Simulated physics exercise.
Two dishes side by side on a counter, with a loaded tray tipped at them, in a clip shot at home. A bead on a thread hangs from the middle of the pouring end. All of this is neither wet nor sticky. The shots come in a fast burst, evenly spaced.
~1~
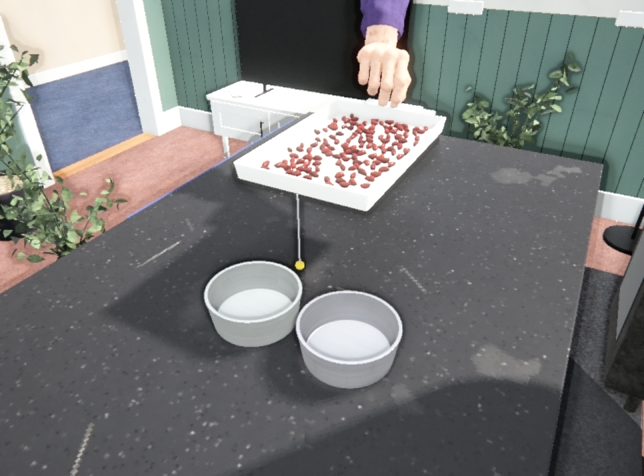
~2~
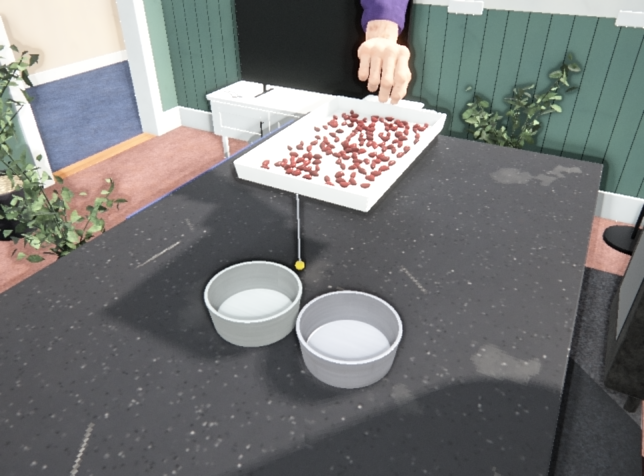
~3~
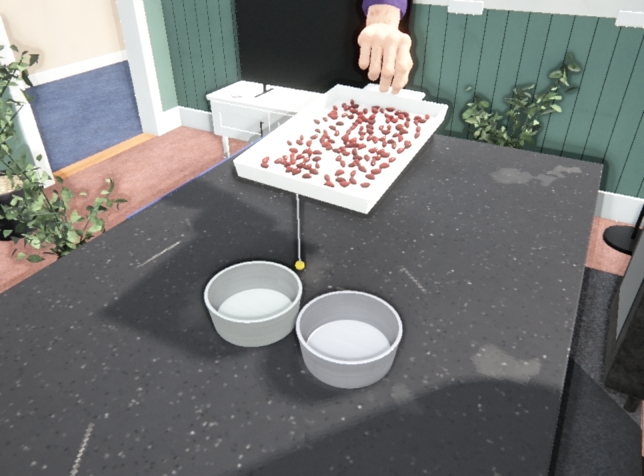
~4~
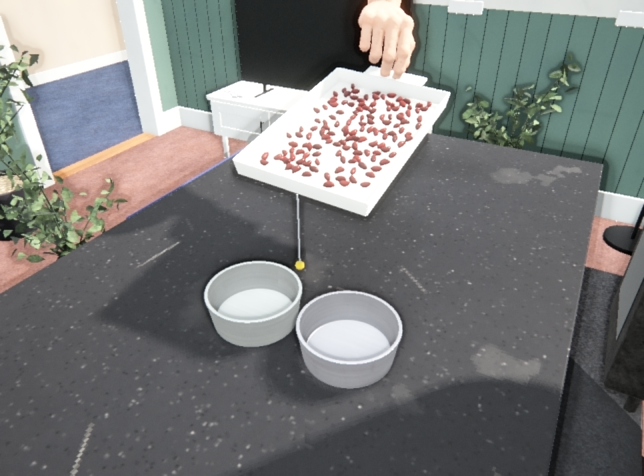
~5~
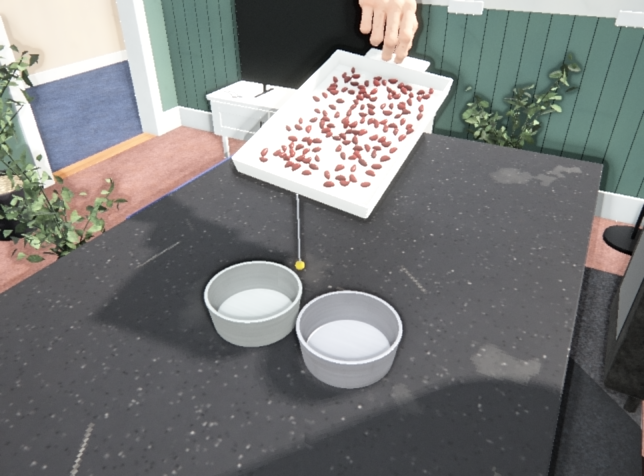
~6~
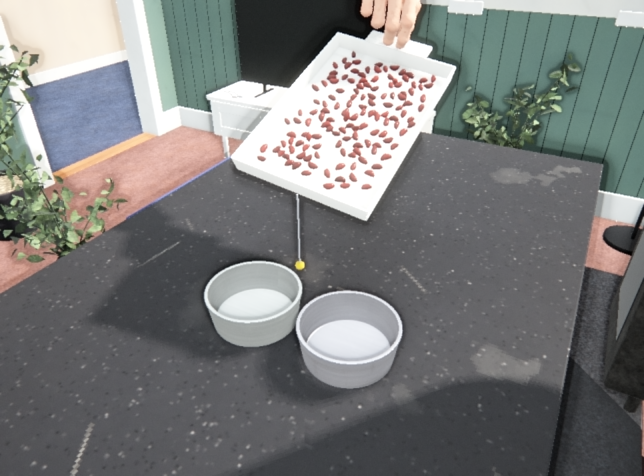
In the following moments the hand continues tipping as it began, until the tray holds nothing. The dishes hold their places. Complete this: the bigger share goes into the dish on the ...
Right.
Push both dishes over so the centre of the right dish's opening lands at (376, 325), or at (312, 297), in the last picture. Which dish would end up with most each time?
Try 1 - the dish at right, try 2 - the dish at right.
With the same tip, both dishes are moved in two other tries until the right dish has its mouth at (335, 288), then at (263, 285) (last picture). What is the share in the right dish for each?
It comes to roughly 70 per cent in one try and roughly 10 per cent in the next.
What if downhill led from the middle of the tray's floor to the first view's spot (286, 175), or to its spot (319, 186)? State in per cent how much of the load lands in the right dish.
In turn, 0 percent and then 50 percent.
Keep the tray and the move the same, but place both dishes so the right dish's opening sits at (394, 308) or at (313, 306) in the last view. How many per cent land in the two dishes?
You'd get near 60 percent first and near 70 percent next.
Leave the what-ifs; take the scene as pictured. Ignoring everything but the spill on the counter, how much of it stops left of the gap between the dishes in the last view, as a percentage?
That would be roughly 20 per cent.
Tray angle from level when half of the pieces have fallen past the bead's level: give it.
It is at around 115 degrees by then.
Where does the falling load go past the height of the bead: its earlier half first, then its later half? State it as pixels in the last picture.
First half (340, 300); second half (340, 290).
Soon after the last picture, tray tipped steeply; nearly all on the tray; a stray few in the air.
A little later, tray tipped past a quarter turn; about two thirds on the tray; about a third in the right dish; a stray few outside both; a small part in the air.
Later still, tray tipped past a quarter turn; about two thirds in the right dish; a small part in the left dish; about a quarter outside both.
At rest, tray tipped past a quarter turn; about two thirds in the right dish; a small part in the left dish; about a quarter outside both.
